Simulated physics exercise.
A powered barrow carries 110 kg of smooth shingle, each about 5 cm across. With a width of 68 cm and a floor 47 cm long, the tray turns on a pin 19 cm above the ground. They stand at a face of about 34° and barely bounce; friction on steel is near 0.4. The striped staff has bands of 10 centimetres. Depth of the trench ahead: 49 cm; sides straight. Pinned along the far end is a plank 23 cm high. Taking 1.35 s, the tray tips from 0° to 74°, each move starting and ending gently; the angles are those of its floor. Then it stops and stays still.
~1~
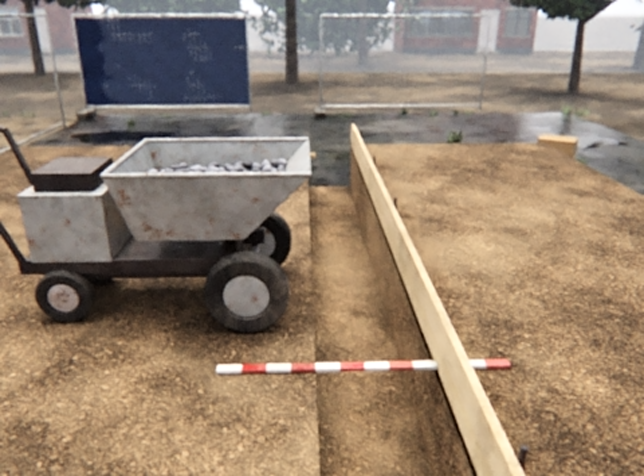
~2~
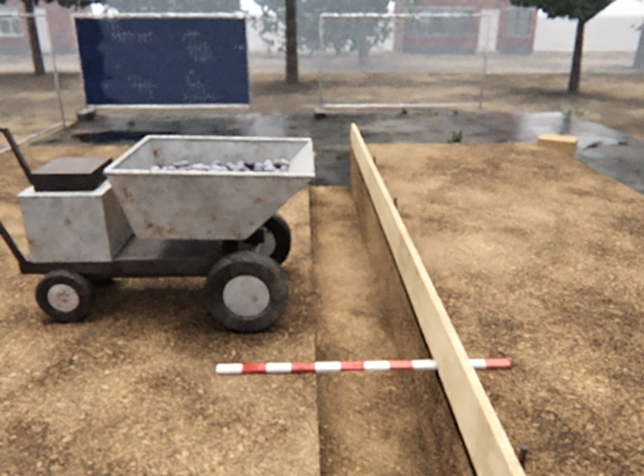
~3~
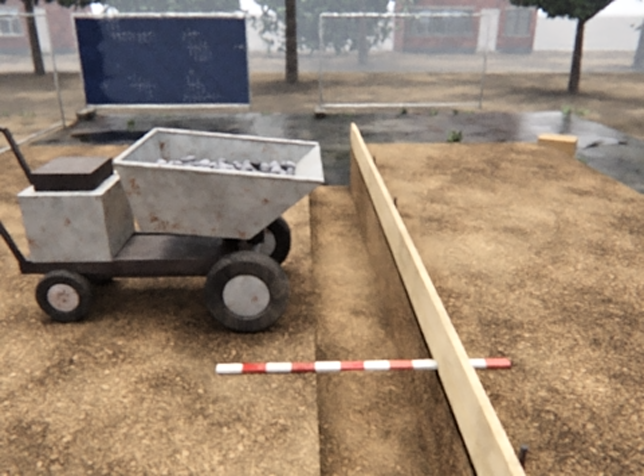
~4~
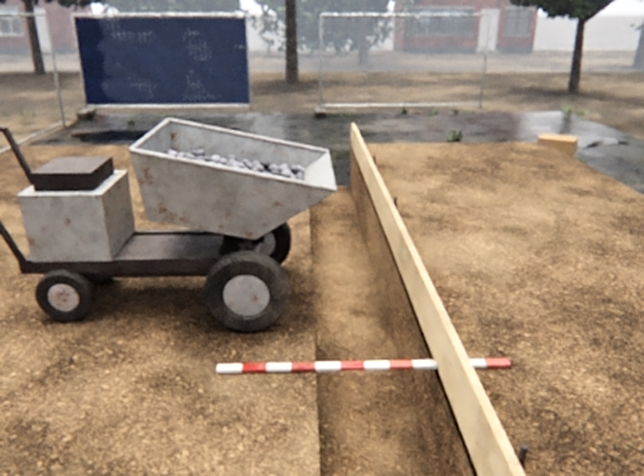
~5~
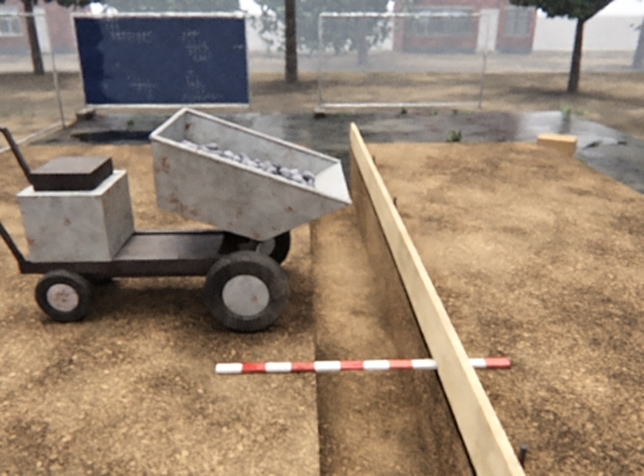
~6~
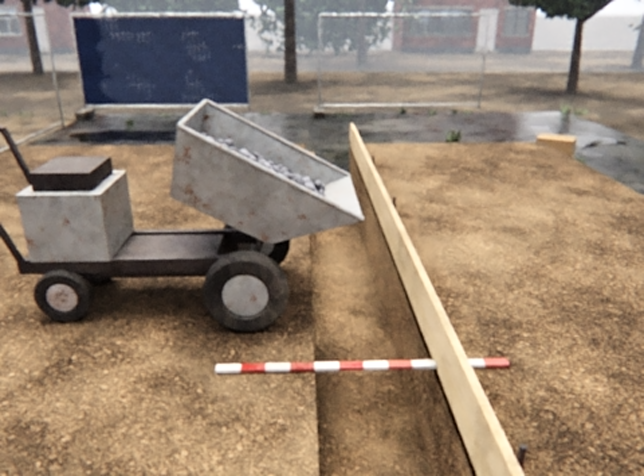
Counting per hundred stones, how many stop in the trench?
Some 100.
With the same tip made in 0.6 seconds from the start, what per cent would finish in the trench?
Near 95 per cent.
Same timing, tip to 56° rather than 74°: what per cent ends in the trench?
In that case near 90 per cent.
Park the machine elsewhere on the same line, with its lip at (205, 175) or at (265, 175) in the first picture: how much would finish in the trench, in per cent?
From the first spot near 85, from the second near 100 per cent.
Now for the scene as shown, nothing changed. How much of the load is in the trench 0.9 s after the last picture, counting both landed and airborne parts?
Something like 55 in a hundred.
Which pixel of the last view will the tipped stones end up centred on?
The resting stones are centred at roughly (371, 367).
Then, 0.4 s after the last picture the floor is at 62°, 100 % in the tray; the foremost stones are at (385, 266).
Then, 0.9 s after the last picture the floor is at 74°, 47 % in the tray, 53 % in the trench; the foremost stones are at (411, 309).
Then, 1.2 s after the last picture the floor is at 74°, 9 % in the tray, 91 % in the trench; the foremost stones are at (420, 352).
Then, 3.2 s after the last picture the floor is at 74°, 0 % in the tray, 100 % in the trench; the foremost stones are at (422, 354).
